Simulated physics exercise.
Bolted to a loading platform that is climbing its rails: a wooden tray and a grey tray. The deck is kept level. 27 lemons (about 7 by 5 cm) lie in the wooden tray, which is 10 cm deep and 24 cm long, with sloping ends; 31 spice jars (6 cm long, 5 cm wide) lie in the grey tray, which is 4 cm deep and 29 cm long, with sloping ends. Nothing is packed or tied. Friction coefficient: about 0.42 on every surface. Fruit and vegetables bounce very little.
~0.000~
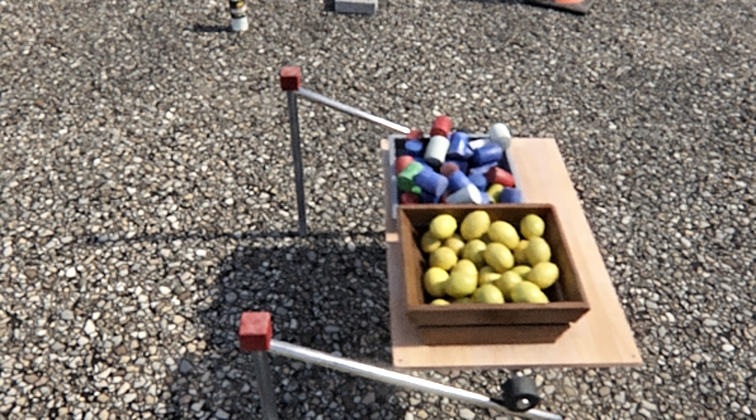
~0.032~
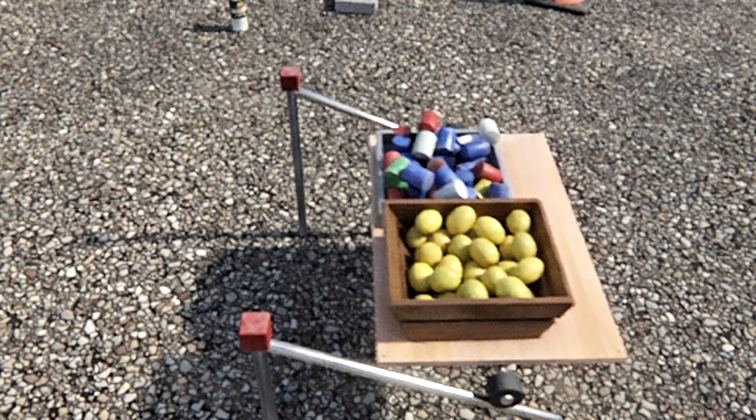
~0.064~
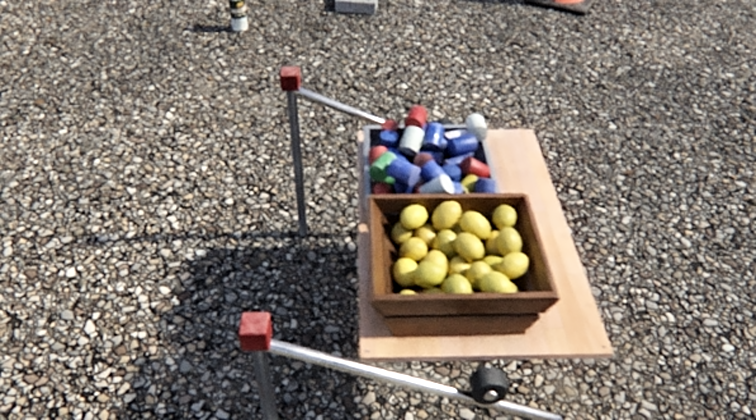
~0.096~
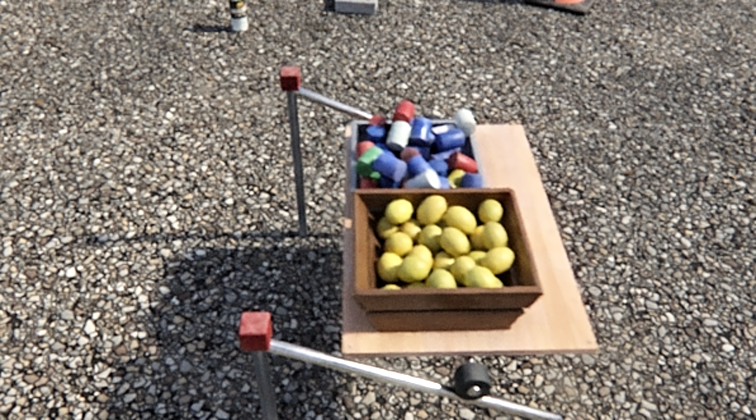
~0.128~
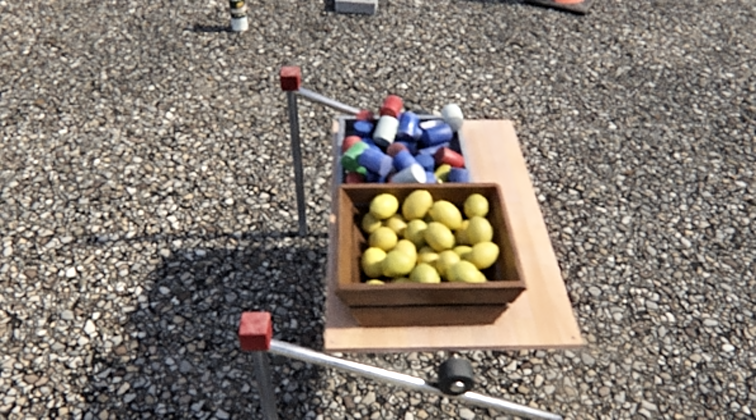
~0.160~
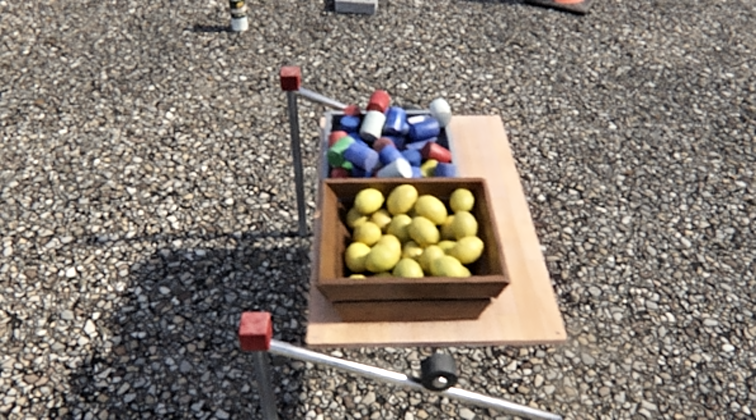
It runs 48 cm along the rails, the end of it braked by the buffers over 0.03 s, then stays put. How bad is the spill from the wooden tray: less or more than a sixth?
Out of the wooden tray go under a sixth of the lemons.
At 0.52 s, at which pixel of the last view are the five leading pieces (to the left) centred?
At about (210, 95).
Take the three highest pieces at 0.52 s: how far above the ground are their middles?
Some 72 cm up.
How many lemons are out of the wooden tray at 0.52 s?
Roughly 0 of them.
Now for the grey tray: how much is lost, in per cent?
Lost: Grey tray 15 per cent.
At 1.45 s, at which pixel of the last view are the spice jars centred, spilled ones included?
At about (263, 109).
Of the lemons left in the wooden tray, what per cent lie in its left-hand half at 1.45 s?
Roughly 60 in a hundred.
After 0.40 s, it meets the buffers.
After 0.52 s, 0 of 27 out of the wooden tray and 2 of 31 out of the grey tray.
After 0.68 s, 0 of 27 out of the wooden tray and 4 of 31 out of the grey tray.
After 0.90 s, 0 of 27 out of the wooden tray and 5 of 31 out of the grey tray.
Outcome (at 1.45 s), 0 of 27 out of the wooden tray and 5 of 31 out of the grey tray. Asked share, 0 of 27, 0 per cent.
